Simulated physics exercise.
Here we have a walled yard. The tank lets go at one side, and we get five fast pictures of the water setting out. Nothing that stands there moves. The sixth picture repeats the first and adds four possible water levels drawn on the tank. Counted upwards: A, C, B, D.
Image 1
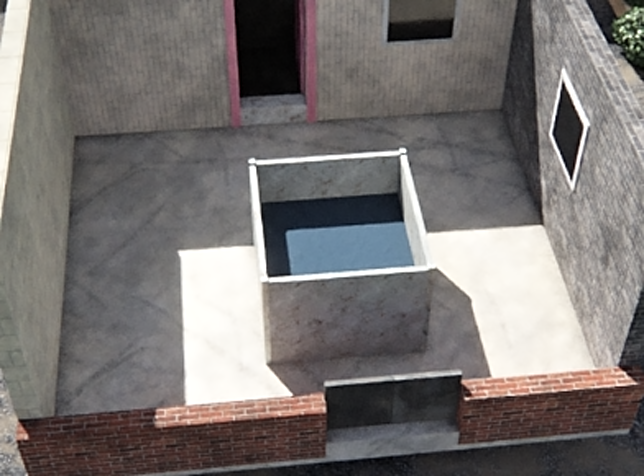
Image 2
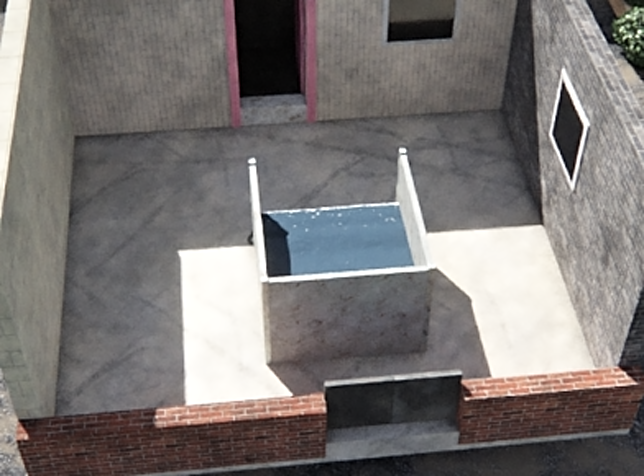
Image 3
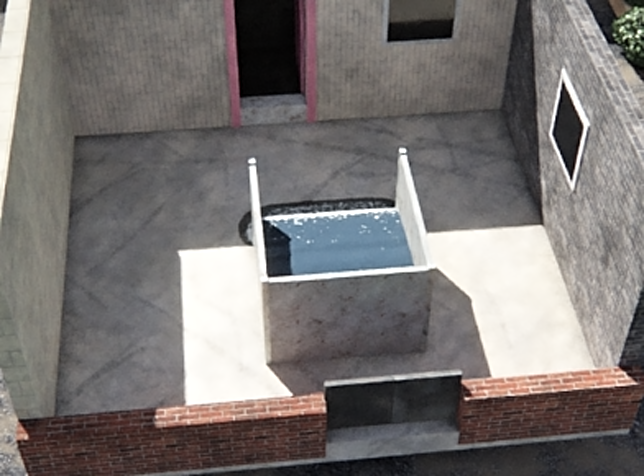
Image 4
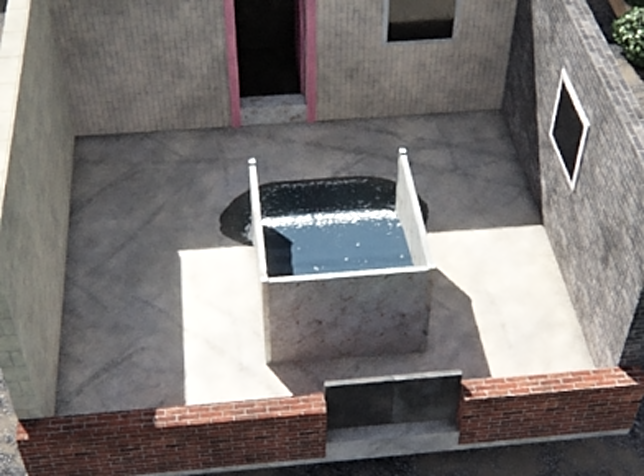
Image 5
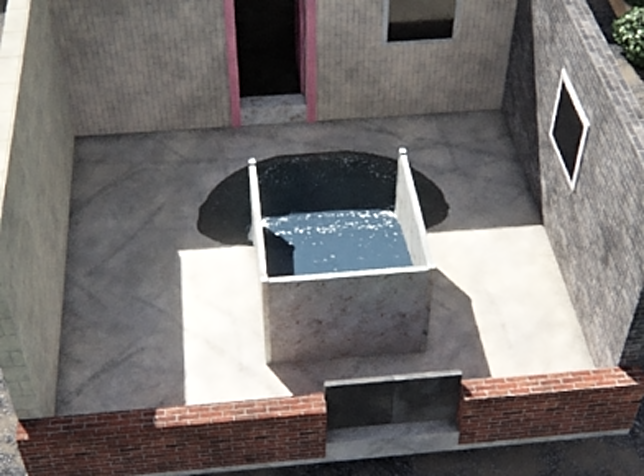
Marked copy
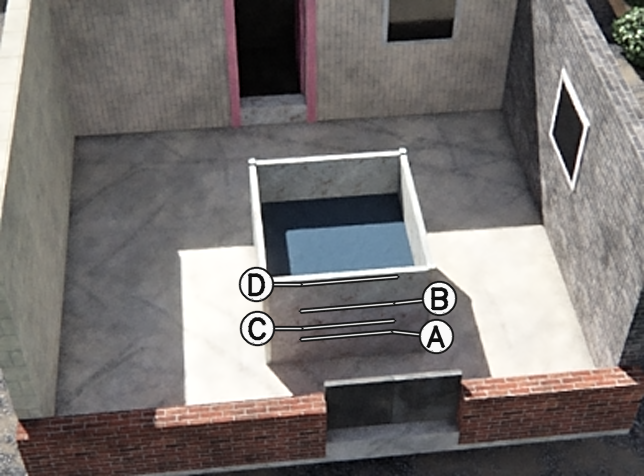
Dark blue water rests in a square, pale-walled tank in the middle of a walled yard seen from high above, the view staying fixed. Behind it stand a pink-framed doorway and a window, with a white-framed opening in the grey right wall and a shut gate between low red-brick walls in front. The tank's back wall disappears, and the water ripples, glints and spreads backward and sideways in a widening dark patch.
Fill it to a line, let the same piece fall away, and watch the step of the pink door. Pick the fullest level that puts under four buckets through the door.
Mark C just does it.
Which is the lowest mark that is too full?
It is B.
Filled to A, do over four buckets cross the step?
No, not at all.
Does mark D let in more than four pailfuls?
Yes, that goes wrong.
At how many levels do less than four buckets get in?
Two of them.
On the marked copy, A at (347, 335); B at (348, 307); C at (347, 324); D at (349, 280); from the bottom up A, C, B, D.
If A is chosen, nothing gets over.
If B is chosen, about 10 bucketfuls get in.
If C is chosen, a splash gets over, under a bucket.
If D is chosen, dozens of bucketfuls pour in.
